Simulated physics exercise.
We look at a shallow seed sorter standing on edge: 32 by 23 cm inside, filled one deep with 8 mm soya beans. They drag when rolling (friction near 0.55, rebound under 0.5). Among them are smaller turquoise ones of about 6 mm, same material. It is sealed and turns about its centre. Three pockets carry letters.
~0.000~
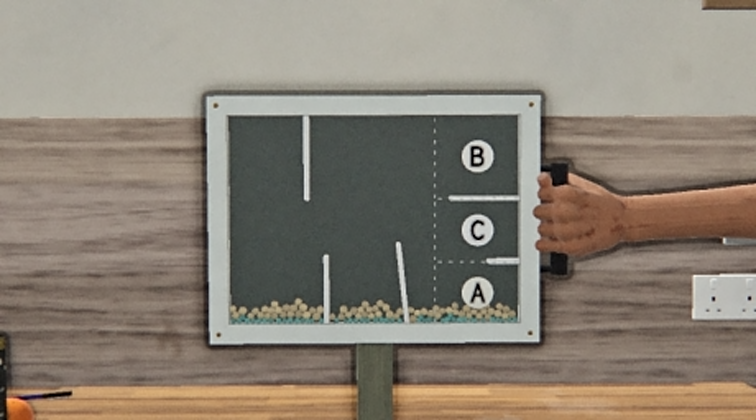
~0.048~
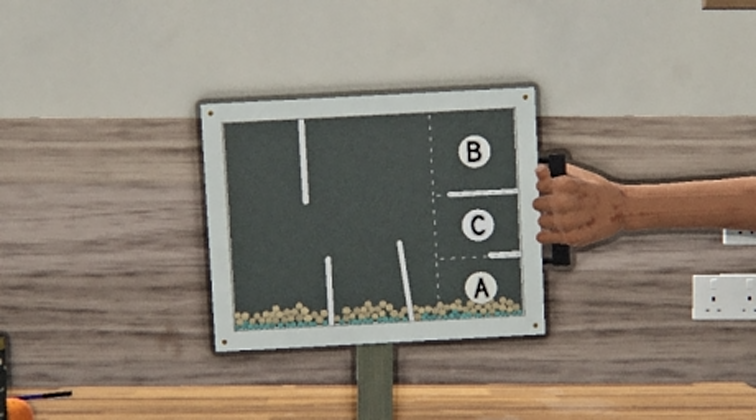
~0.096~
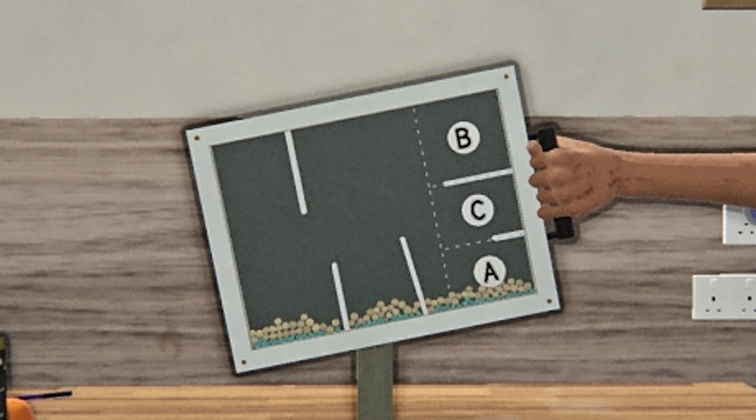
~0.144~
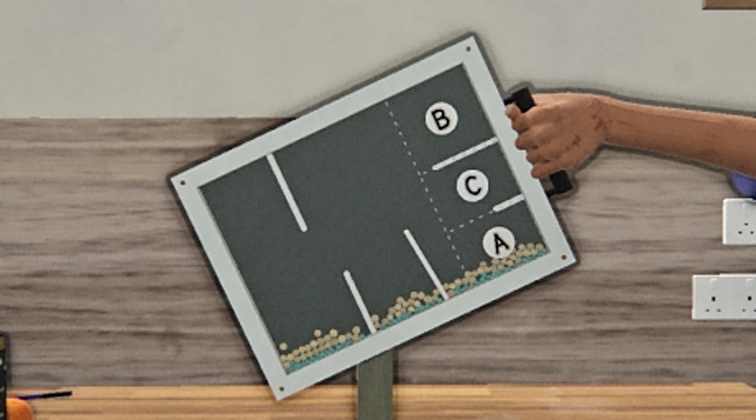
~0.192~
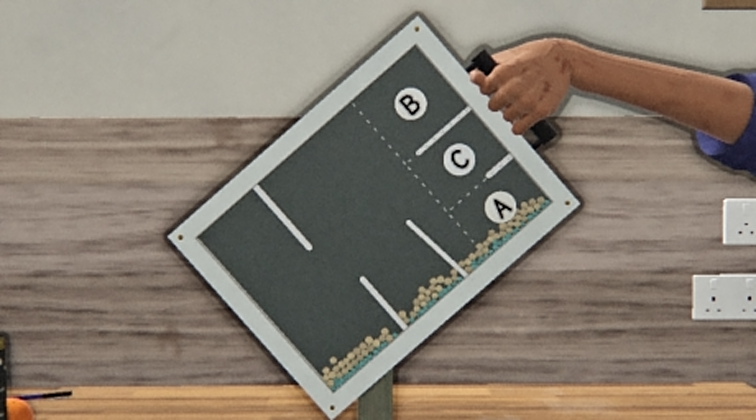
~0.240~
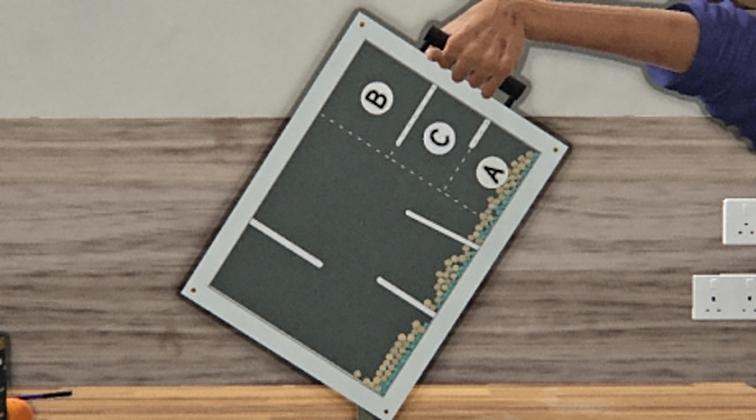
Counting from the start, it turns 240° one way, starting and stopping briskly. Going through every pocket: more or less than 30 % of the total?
Pocket A less, pocket B more, pocket C more than 30 %.
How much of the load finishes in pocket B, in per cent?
Some 45 per cent.
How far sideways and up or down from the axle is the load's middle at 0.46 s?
Some 9 cm right and 5 cm above.
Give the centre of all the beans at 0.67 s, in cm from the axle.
About 1 cm left and 2 cm below.
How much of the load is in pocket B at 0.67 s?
Roughly 15 per cent.
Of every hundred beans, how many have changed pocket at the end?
About 80 per cent.
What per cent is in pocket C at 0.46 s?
Some 0 per cent.
After 0.46 s, it stands 131° anticlockwise; the beans' middle is 9 cm right of and 5 cm above the centre; A 25 %.
After 0.67 s, it has come round 202° anticlockwise; the beans' middle is 1 cm left of and 2 cm below the centre; B 15 %, C 25 %.
After 0.86 s, it has come round 240° anticlockwise; the beans' middle is 1 cm right of and 10 cm below the centre; B 40 %, C 35 %.
At rest by 1.4 s, it has come round 240° anticlockwise; A 0 %, B 45 %, C 35 %, elsewhere 20 %.
